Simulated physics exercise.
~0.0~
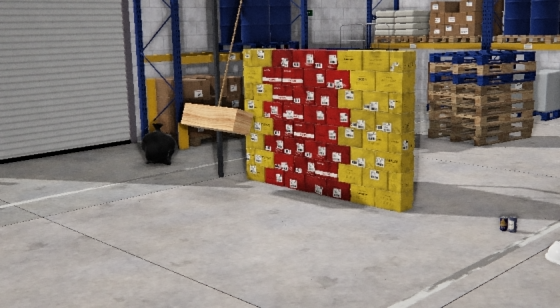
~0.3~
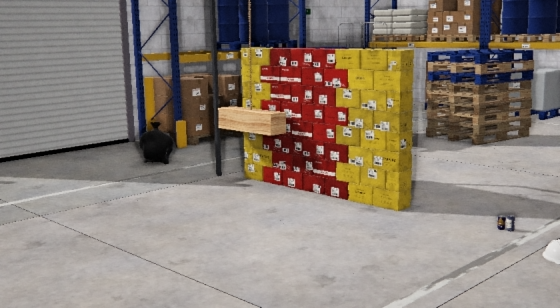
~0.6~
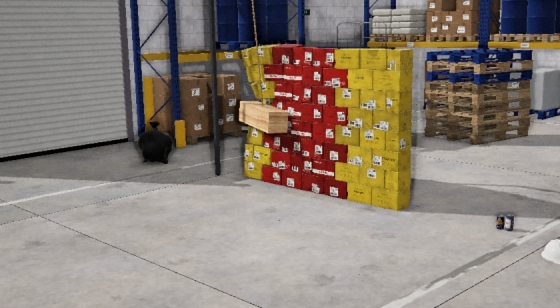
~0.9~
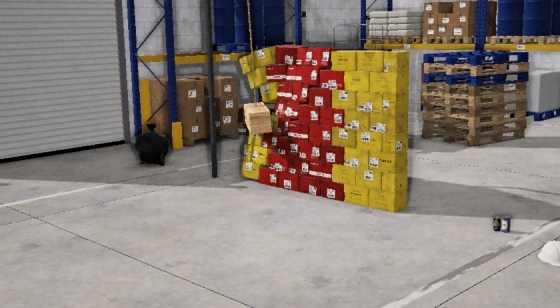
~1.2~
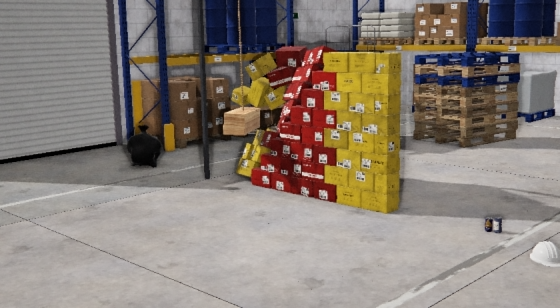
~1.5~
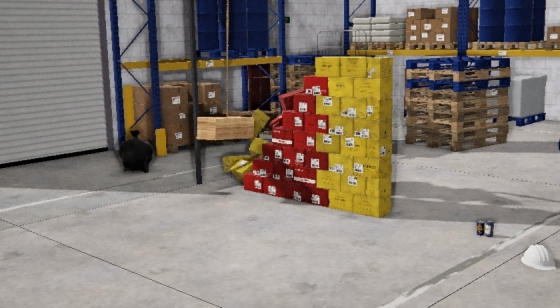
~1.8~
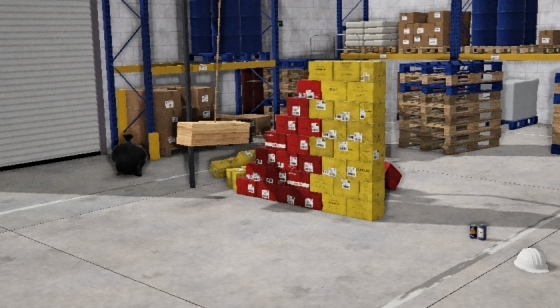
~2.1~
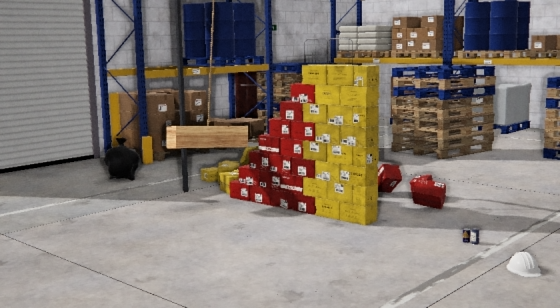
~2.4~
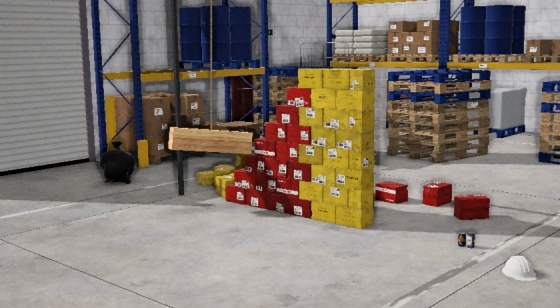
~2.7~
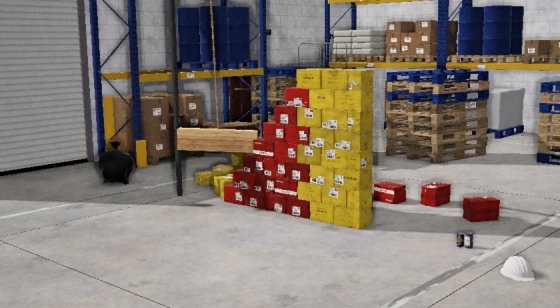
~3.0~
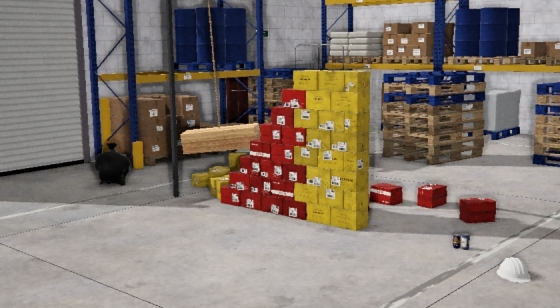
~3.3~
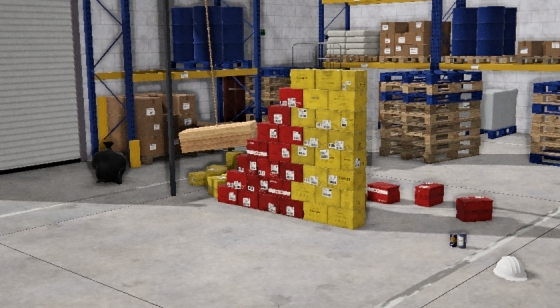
In a warehouse, a hanging wooden beam swung into a wall of red and yellow parcels, knocking down much of the left side and sending some red ones off behind to the right, while the yellow right end stayed standing.
